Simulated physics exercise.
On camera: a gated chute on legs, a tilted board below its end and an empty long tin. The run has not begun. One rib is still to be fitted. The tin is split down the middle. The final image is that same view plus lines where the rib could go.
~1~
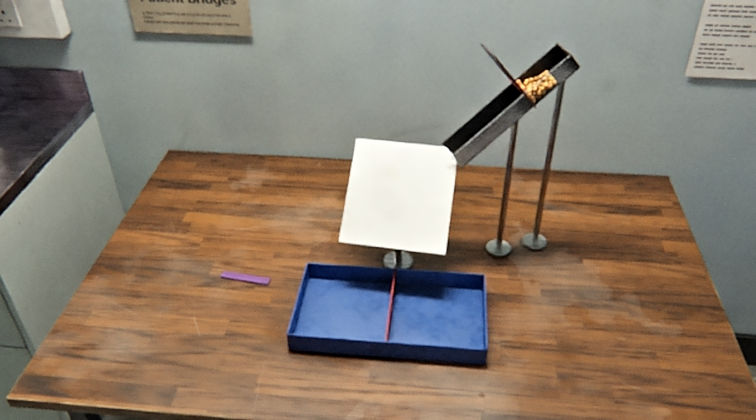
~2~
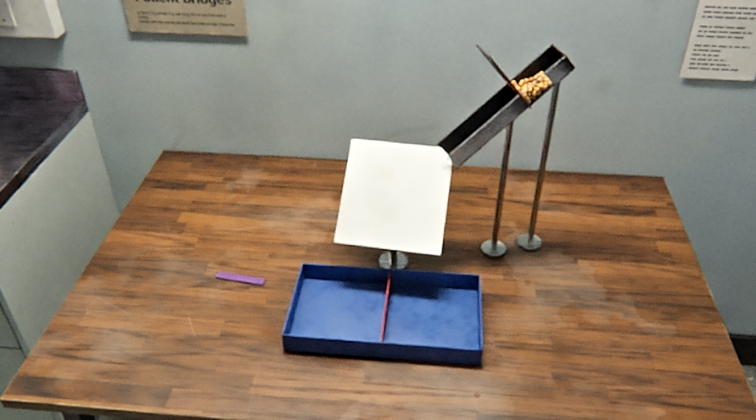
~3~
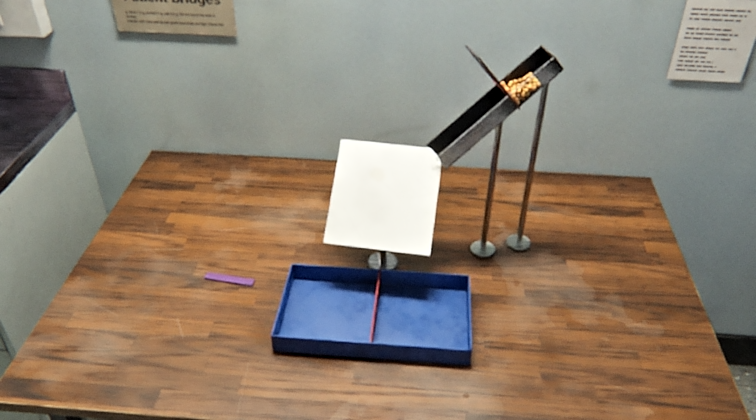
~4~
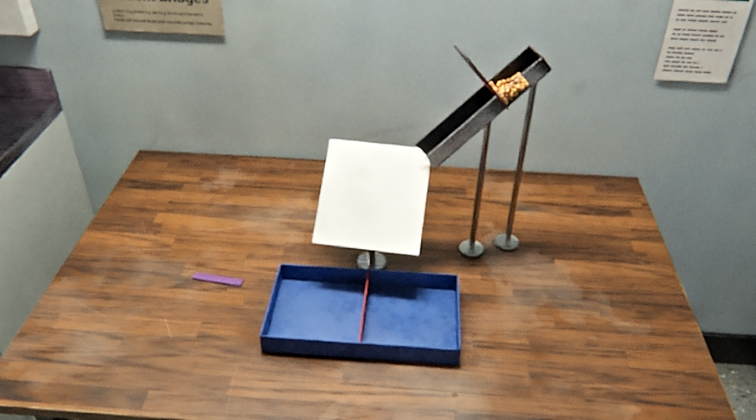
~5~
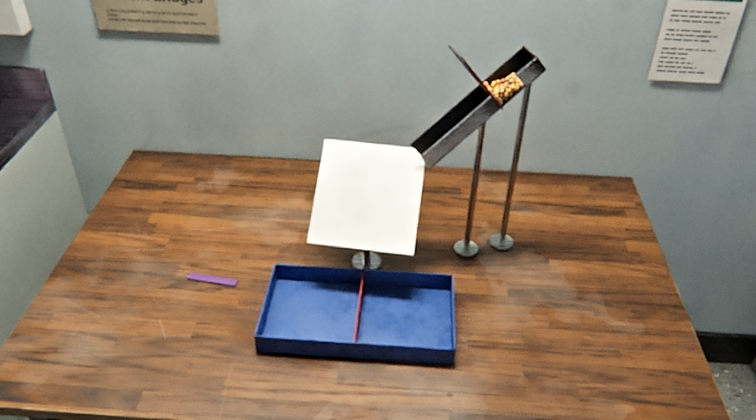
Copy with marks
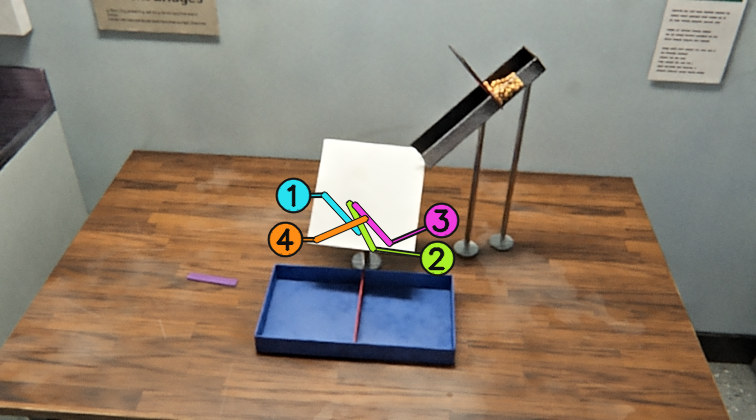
Wooden beads resting behind a gate in a sloping chute above a tilted white board and divided blue tray, nothing moving.
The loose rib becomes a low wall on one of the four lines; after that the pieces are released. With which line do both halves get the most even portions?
The best line is 1.
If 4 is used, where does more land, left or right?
More lands on the left.
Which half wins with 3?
More lands on the right.
On the marked copy, line 1 from (324, 195) to (358, 232); line 2 from (349, 203) to (373, 248); line 3 from (355, 205) to (389, 243); line 4 from (365, 218) to (316, 239).
With 1, of what is caught, about half in the left half, about half in the right.
With 2, of what is caught, a small part in the left half, nearly all in the right.
With 3, of what is caught, a small part in the left half, most in the right.
With 4, of what is caught, most in the left half, a small part in the right.
